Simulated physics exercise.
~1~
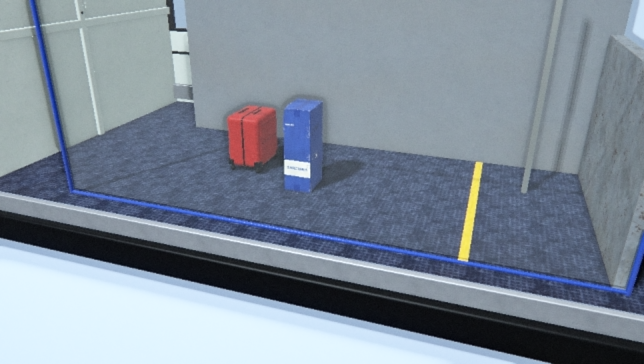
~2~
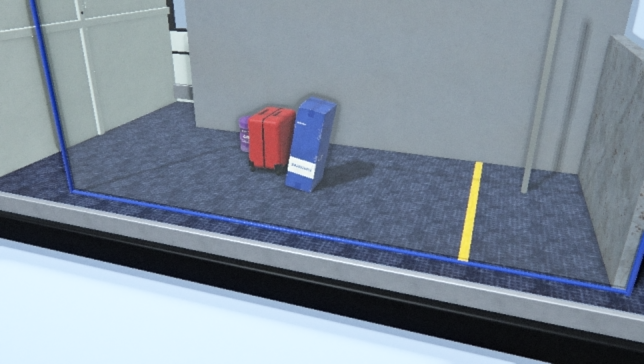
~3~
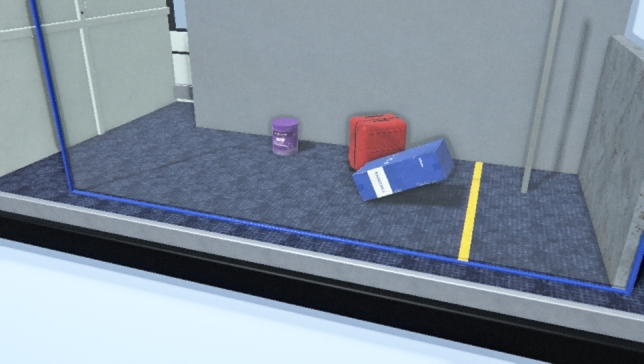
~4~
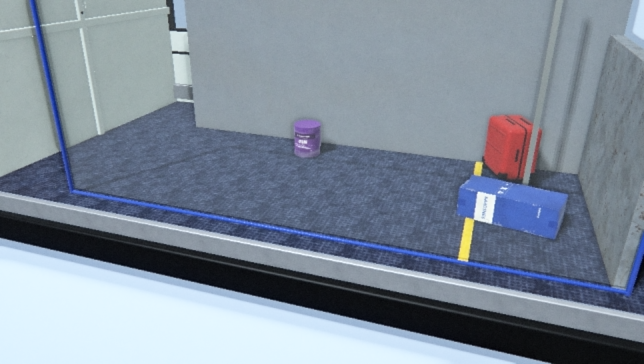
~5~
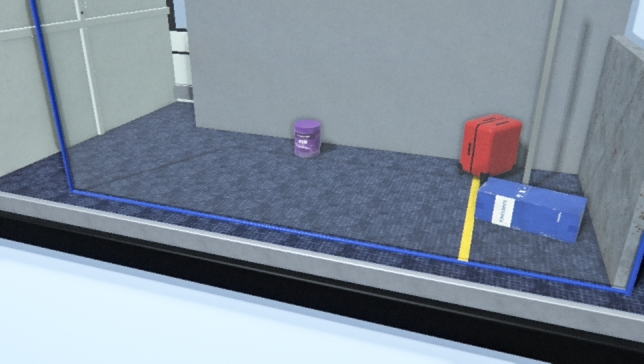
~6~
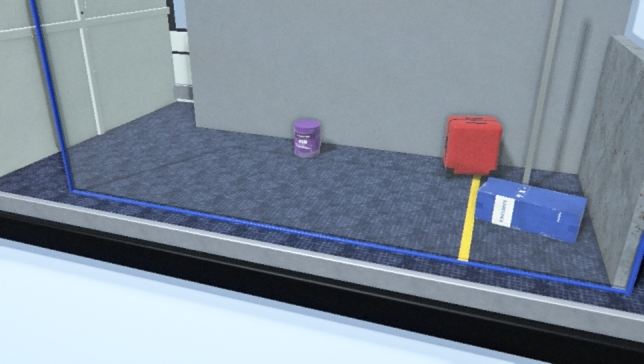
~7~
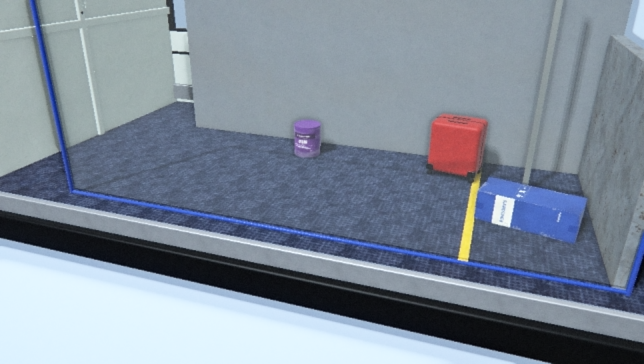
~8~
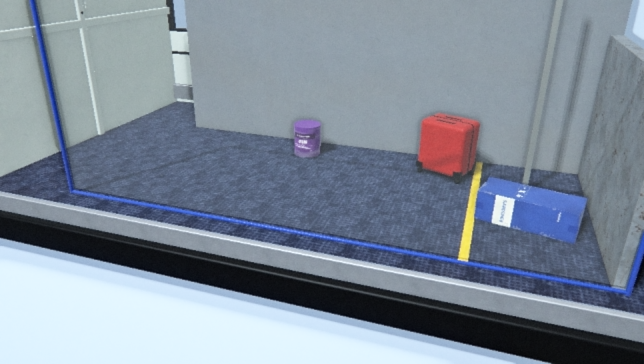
A tall blue box stands beside a red wheeled case on the dark carpeted floor of a bus bay, seen from a raised, still view, with a grey wall behind and a yellow line and pole to the right. The case shifts right and the box begins to lean, while a purple bucket comes into view behind them. The box topples onto its side as all three move right. The box and the upright case travel past the yellow line, and the bucket stops well short. The box settles beyond the line, while the case rolls back left, turning, and ends upright just short of it.
